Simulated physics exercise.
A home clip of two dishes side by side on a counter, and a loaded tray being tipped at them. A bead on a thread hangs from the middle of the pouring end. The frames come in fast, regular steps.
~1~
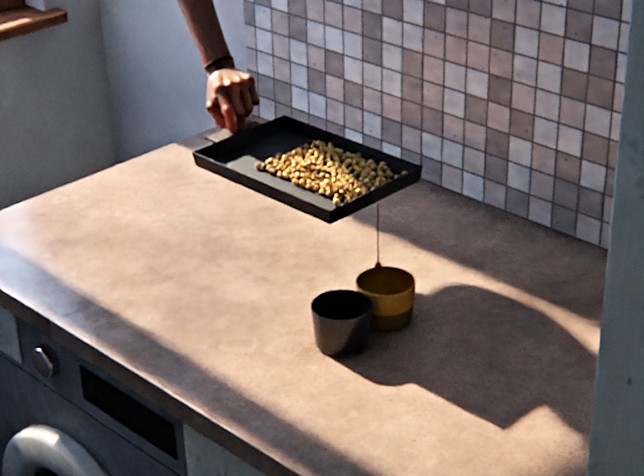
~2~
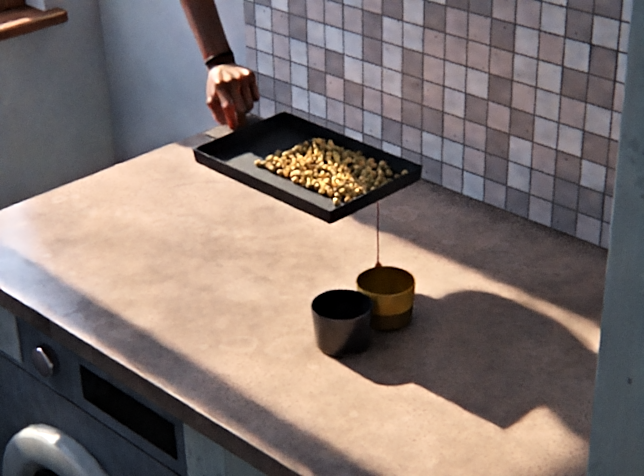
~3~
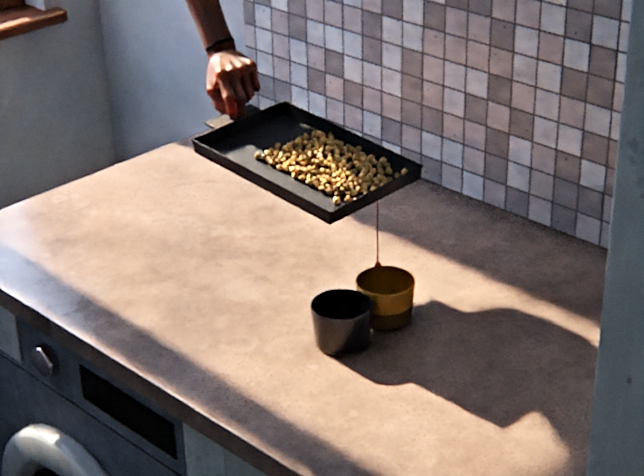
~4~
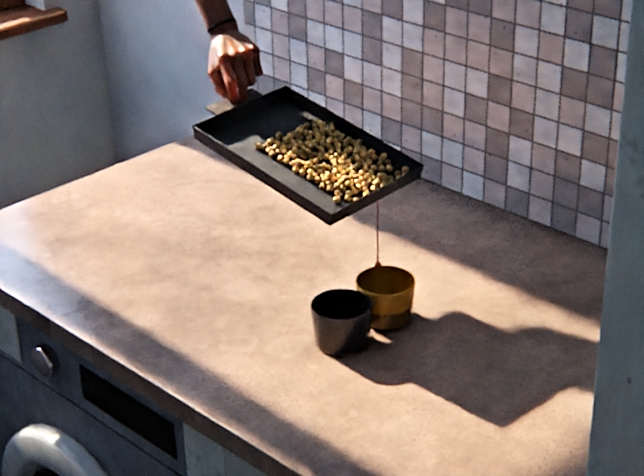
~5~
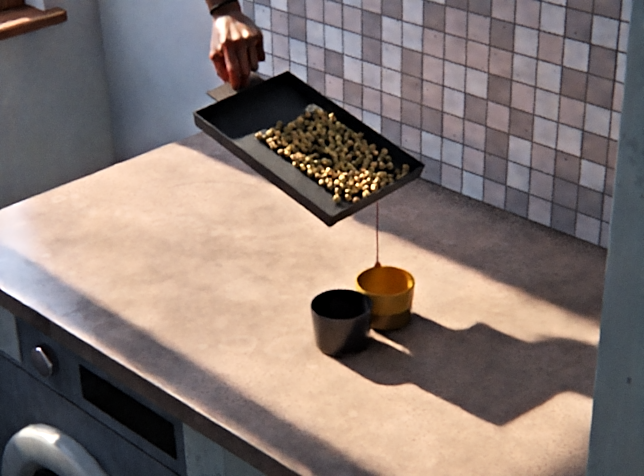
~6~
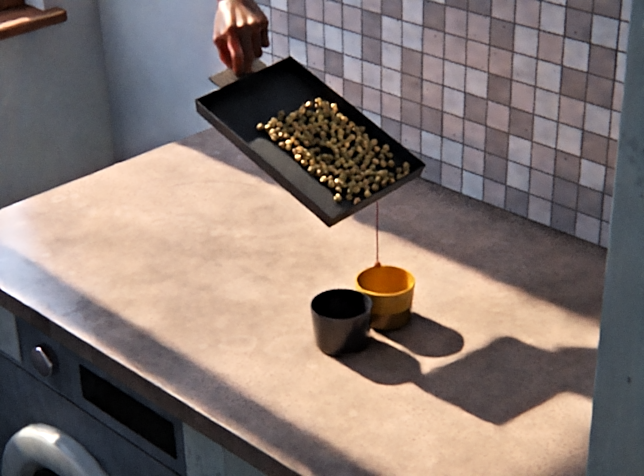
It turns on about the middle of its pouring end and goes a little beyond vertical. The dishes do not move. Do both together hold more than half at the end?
In the dishes lies less than half of it.
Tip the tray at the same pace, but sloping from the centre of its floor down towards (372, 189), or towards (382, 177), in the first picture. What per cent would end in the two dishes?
First some 10, then 0 per cent.
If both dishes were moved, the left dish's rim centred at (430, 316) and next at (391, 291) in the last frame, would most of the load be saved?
The first try: Under half. The second: The smaller part.
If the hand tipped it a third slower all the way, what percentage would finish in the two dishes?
Close to 30 per cent.
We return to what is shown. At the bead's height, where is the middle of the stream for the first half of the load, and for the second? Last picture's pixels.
Early half (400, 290), late half (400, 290).
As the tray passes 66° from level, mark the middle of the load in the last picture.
Roughly at (364, 167).
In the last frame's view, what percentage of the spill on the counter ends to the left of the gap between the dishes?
Roughly 10 in a hundred.
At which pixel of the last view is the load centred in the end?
Around (406, 342).
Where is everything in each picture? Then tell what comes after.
The first picture shows corners of the pouring end at (330, 209) and (419, 167), level; middle of the load at (331, 171), dried chickpeas; left dish at (364, 331); right dish at (408, 306); bead on its thread at (378, 266).
The second picture shows corners of the pouring end at (330, 209) and (420, 166), level; middle of the load at (332, 169).
The third picture shows corners of the pouring end at (330, 210) and (420, 165), tipped barely, lowest at the left corner; middle of the load at (331, 165).
The fourth picture shows corners of the pouring end at (331, 212) and (421, 165), tipped a little, lowest at the left corner; middle of the load at (332, 159).
The fifth picture shows corners of the pouring end at (332, 214) and (422, 165), tipped clearly, lowest at the left corner; middle of the load at (333, 153).
The sixth picture shows corners of the pouring end at (332, 216) and (423, 164), tipped clearly, lowest at the left corner; middle of the load at (334, 147); left dish at (363, 330); right dish at (407, 305).
Soon, tray tipped steeply; all on the tray.
A while on, tray tipped past a quarter turn; nearly all on the tray; a stray few in the left dish; a stray few in the right dish; a stray few in the air.
Towards the end, tray tipped past a quarter turn; about a quarter in the left dish; a small part in the right dish; most outside both.
Finally, tray tipped past a quarter turn; about a quarter in the left dish; a small part in the right dish; most outside both.
